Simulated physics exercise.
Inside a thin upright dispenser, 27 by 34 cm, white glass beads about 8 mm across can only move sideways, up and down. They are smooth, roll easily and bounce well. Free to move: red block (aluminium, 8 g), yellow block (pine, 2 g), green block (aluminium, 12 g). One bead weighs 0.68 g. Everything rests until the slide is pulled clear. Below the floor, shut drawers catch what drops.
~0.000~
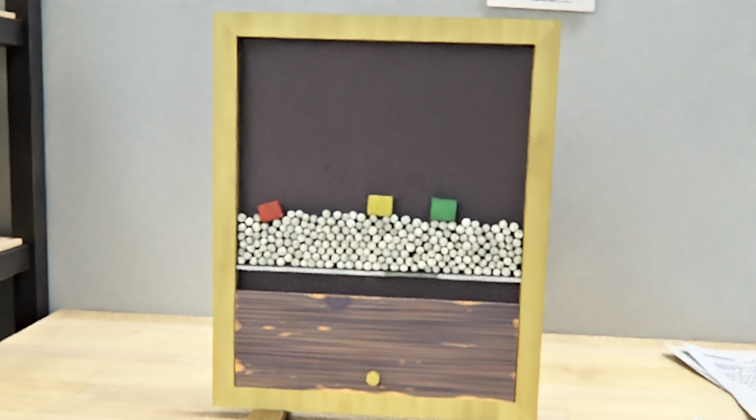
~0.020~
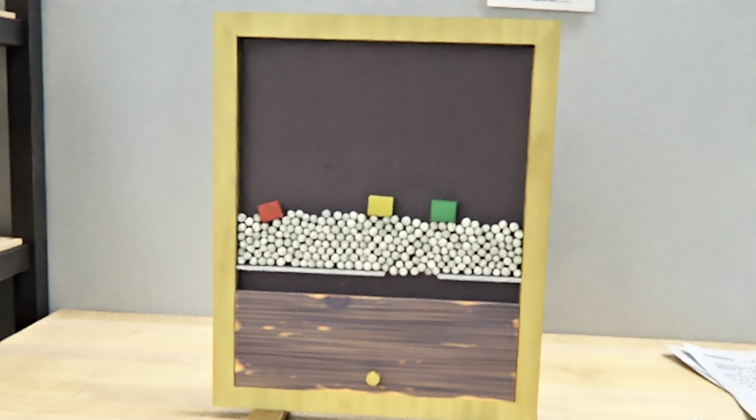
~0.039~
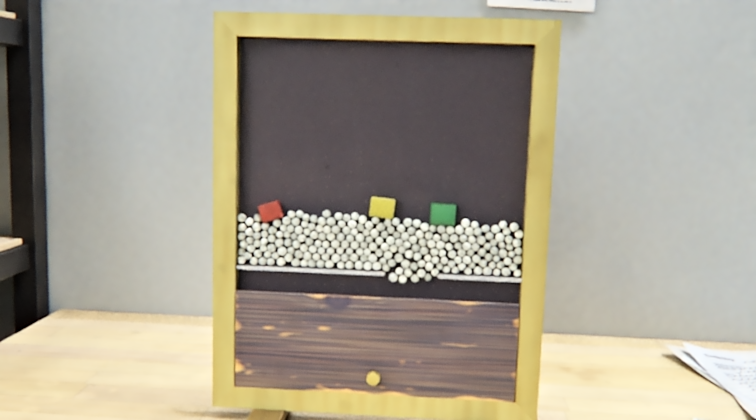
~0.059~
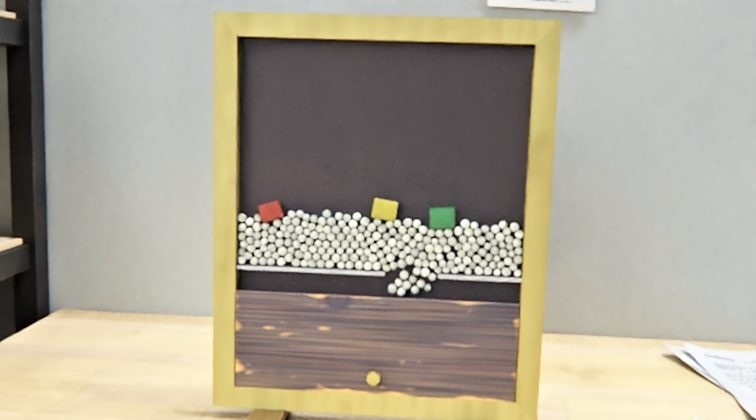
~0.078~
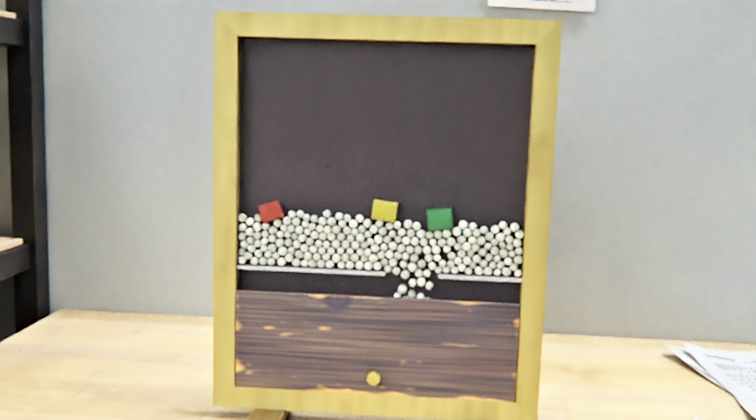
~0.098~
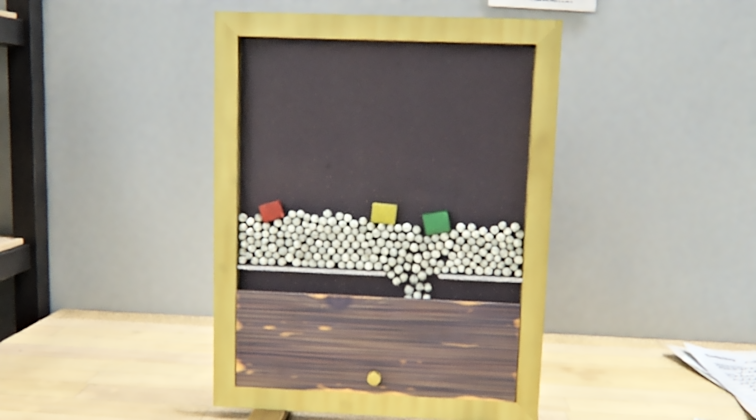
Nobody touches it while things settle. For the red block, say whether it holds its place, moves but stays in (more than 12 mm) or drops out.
Red block moves but stays in.
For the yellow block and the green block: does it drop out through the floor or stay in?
Yellow block out, green block out.
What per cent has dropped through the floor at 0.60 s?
Some 45 per cent.
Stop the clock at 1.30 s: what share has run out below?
Roughly 60 per cent.
After 0.25 s, 25 % are out; red block moved 0.0 cm tilted 19°; yellow block moved 3.7 cm tilted 40°; green block moved 8.6 cm tilted 62°.
After 0.60 s, 45 % are out; red block moved 0.4 cm tilted 10°; yellow block below the floor; green block below the floor.
After 1.30 s, 60 % are out; red block moved 1.9 cm tilted 19°; yellow block below the floor; green block below the floor.
At rest by 3.2 s, 75 % are out; red block moved 7.3 cm tilted 55°; yellow block below the floor; green block below the floor.
